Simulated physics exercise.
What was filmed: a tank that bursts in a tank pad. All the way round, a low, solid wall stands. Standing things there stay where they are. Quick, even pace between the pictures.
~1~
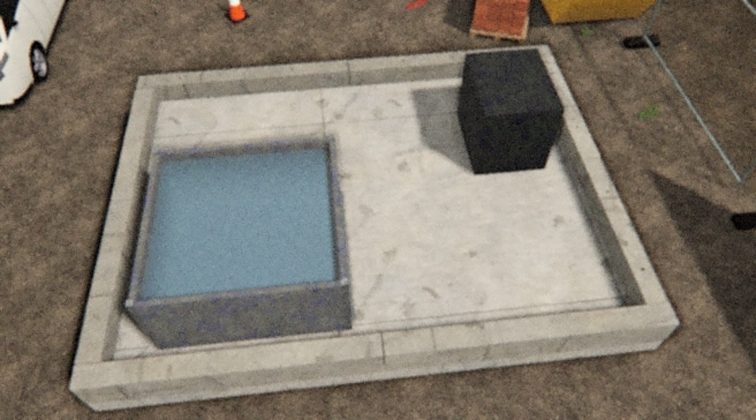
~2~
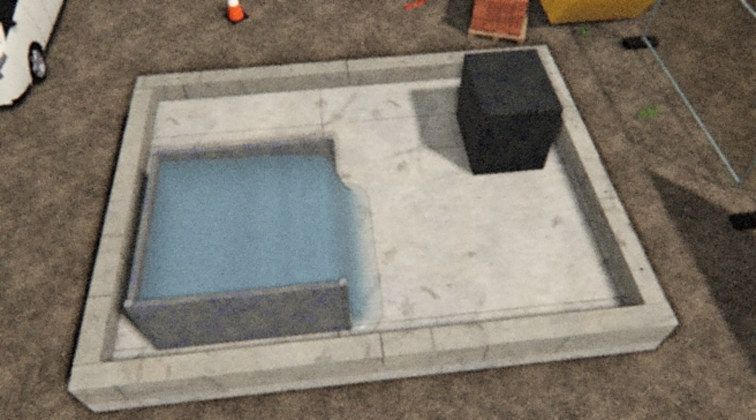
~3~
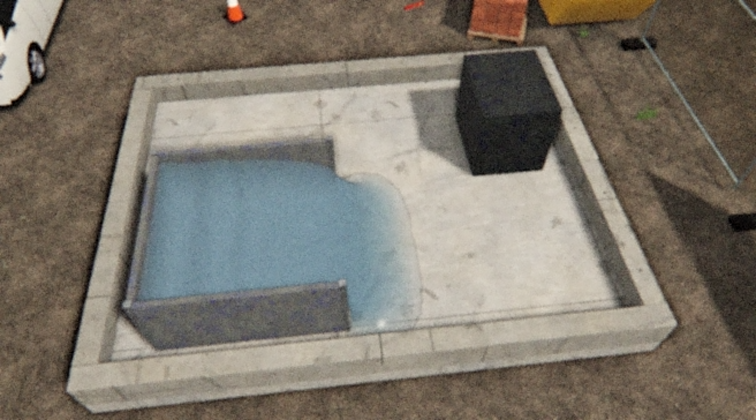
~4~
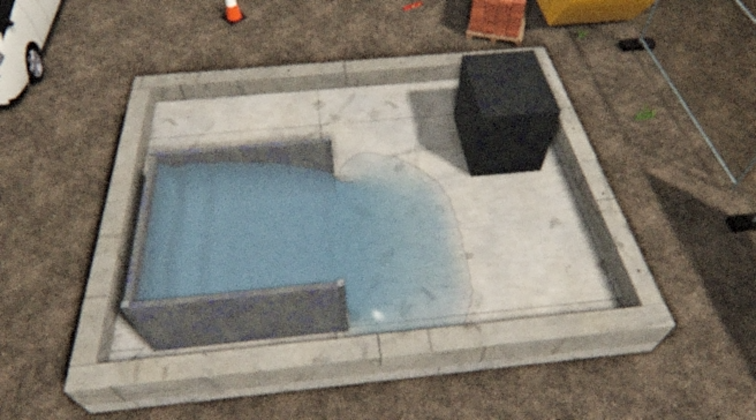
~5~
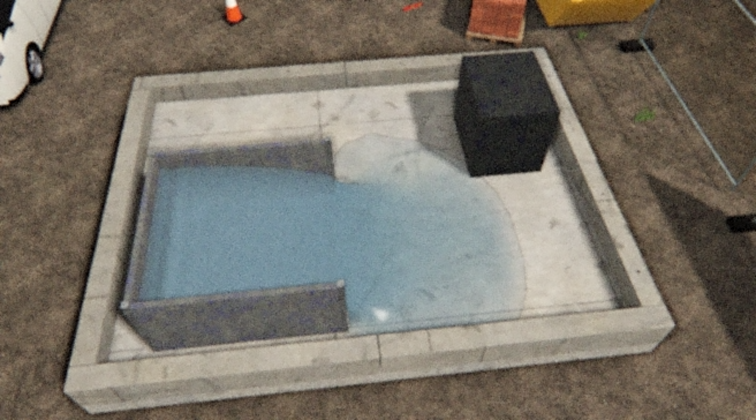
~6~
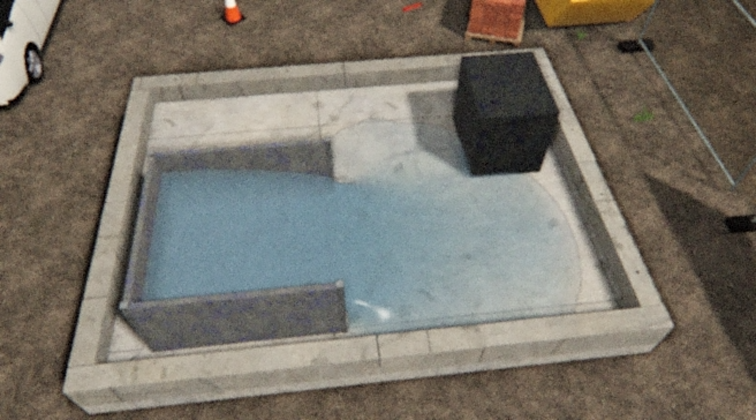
In a walled concrete enclosure on bare ground, the right side of a square tank of blue water disappears, and the water pours out rightward, spreading in a widening curved sheet across the pale floor past a black block.
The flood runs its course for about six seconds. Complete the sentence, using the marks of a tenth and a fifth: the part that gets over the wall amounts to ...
The part that gets over the wall amounts to one tenth to one fifth.
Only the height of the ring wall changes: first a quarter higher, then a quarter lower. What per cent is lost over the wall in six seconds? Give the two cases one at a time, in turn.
In the first case about 8 in a hundred, in the second about 26 in a hundred.
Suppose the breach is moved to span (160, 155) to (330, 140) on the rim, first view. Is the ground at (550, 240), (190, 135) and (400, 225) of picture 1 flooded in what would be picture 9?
Going through them in order gives still bare, waterlogged, still bare.
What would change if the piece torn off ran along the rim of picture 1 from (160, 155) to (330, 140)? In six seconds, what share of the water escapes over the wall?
Estimate: 18 %.
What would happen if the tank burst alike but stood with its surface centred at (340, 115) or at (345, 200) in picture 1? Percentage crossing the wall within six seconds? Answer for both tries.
First try: Around 10 %; second try: Around 20 %.
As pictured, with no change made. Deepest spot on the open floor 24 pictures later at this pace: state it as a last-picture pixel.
Look close to (526, 83).
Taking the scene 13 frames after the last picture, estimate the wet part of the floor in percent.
It comes to roughly 65 in a hundred.
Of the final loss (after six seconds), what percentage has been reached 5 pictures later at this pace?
Near 5 in a hundred, I reckon.
A moment on, water covers 45 % of the floor; the low wall has let 0 % over.
Next, water covers 45 % of the floor; the low wall has let 0 % over.
Then, water covers 55 % of the floor; the low wall has let 10 % over.
Later, water covers 75 % of the floor; the low wall has let 14 % over.
In the end, water covers 80 % of the floor; the low wall has let 14 % over.
